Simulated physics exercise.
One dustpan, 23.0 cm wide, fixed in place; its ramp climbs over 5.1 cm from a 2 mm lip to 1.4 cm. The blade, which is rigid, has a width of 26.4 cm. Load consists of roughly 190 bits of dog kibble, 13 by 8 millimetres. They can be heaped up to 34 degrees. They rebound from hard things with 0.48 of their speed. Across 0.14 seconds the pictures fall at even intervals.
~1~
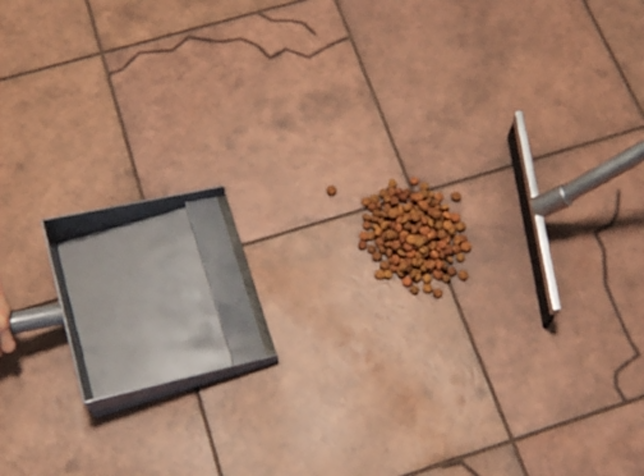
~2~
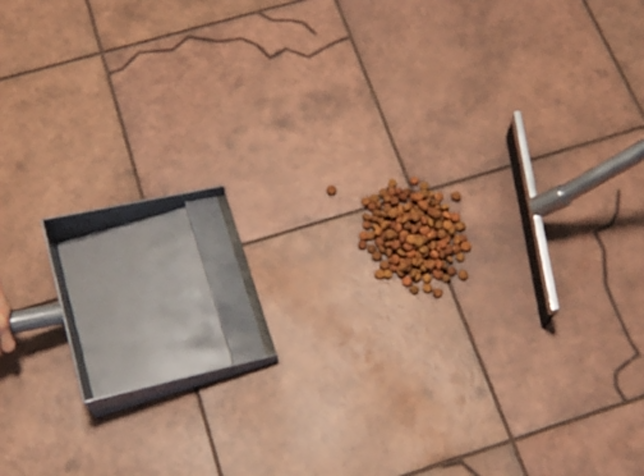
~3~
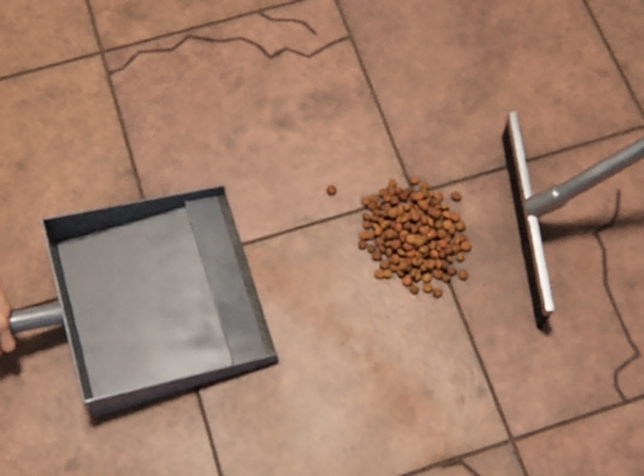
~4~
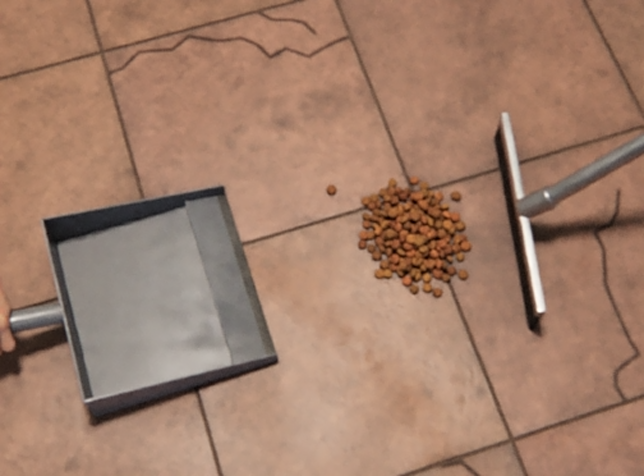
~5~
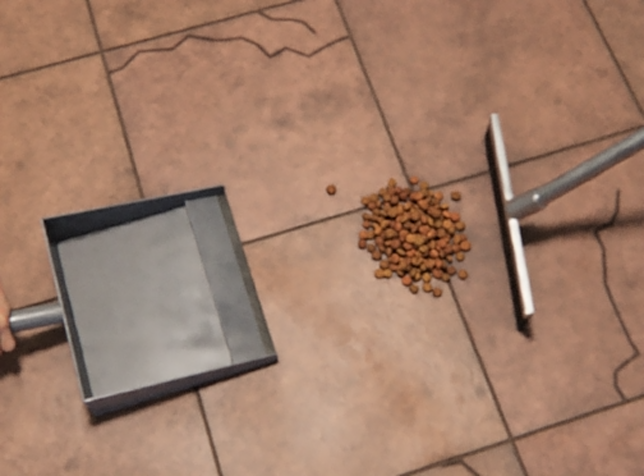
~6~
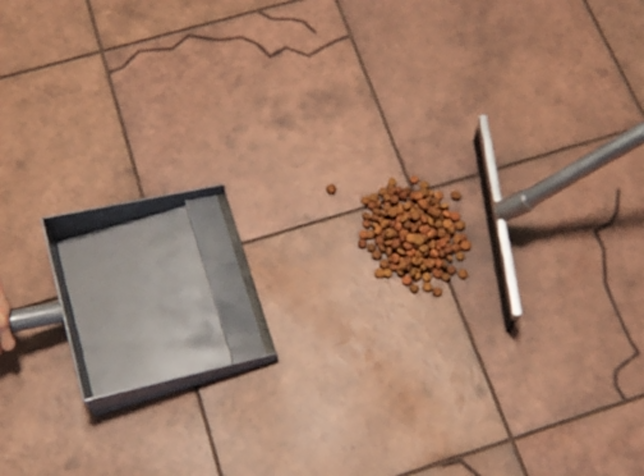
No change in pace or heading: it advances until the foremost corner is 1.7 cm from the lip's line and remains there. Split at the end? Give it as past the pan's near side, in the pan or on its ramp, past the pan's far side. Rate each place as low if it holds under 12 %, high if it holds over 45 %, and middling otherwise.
Near side - low; pan - middling; far side - low.
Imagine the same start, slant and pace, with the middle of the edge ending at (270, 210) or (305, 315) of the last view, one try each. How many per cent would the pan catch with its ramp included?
About 25 and 5 per cent.
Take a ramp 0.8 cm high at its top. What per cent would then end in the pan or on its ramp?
Something like 20 per cent, ramp included.
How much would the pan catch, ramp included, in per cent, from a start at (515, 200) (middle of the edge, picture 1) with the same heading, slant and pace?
Estimate: ~ 25 %.
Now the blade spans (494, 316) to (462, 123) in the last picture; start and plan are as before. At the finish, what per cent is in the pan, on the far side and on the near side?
Final per cent - pan 30, far 10, near 0.
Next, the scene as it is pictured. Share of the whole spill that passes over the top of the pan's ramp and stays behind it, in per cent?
I'd put it near 0 per cent.
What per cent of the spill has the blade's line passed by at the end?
Roughly 0 per cent of it.
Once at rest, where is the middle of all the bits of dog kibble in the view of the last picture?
When it all comes to rest, the middle is near (258, 246).
Then, 0.24 s after the last picture, middle of the blade 18 cm from the lip; 0 % over the lip, far side 0 %, near side 0 %.
Then, 0.39 s after the last picture, middle of the blade 9 cm from the lip; 0 % over the lip, far side 5 %, near side 0 %.
Then, 0.68 s after the last picture, middle of the blade 5 cm from the lip; 20 % over the lip, far side 5 %, near side 0 %.
In the end, near side 0 %, pan 15 %, far side 5 %, in front of the lip or behind the blade 75 %.
